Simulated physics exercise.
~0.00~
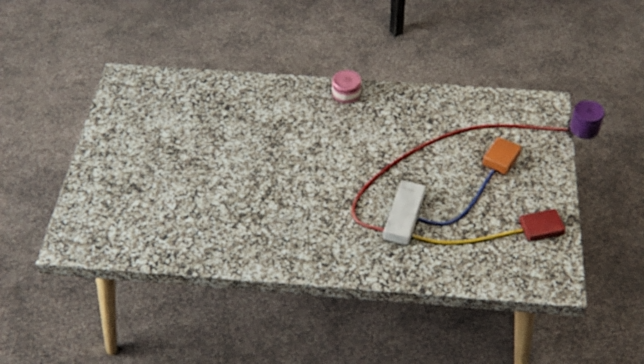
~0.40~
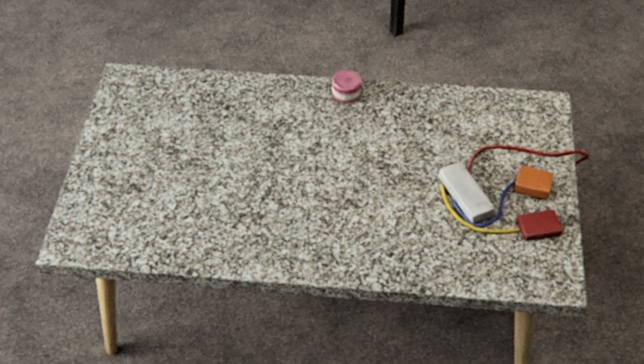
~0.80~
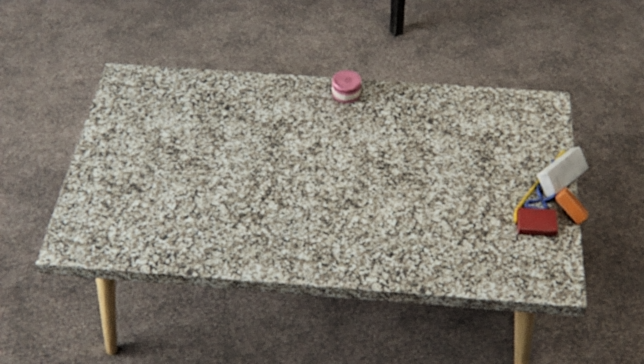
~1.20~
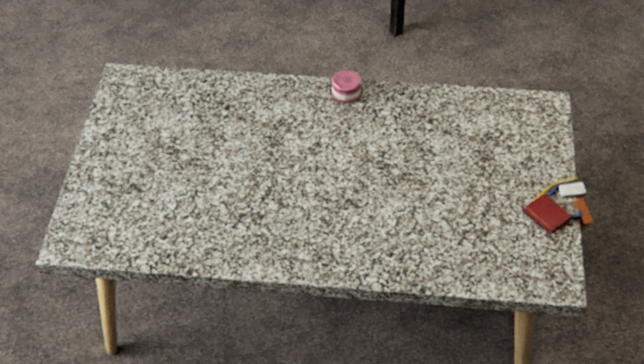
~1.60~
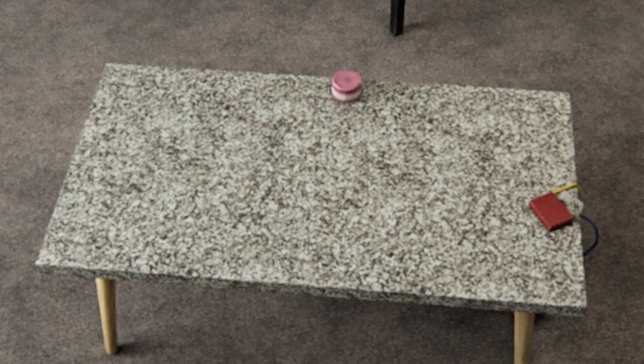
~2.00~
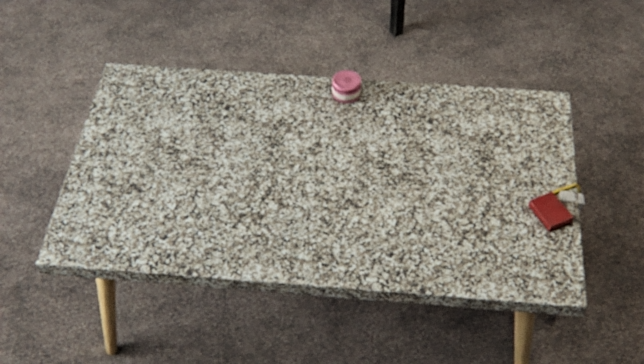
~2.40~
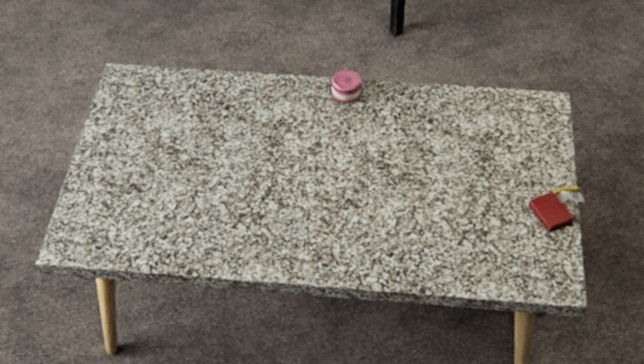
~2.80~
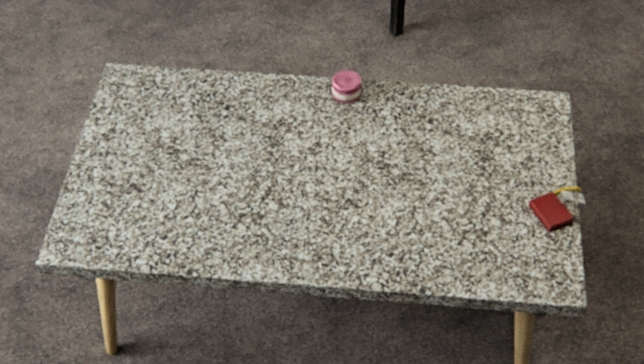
In the video, a purple object drops off the right edge of a speckled table, dragging a corded white strip and an orange block rightward until they go over too, while a red block shifts slightly and stays at the edge and a pink canister remains still.
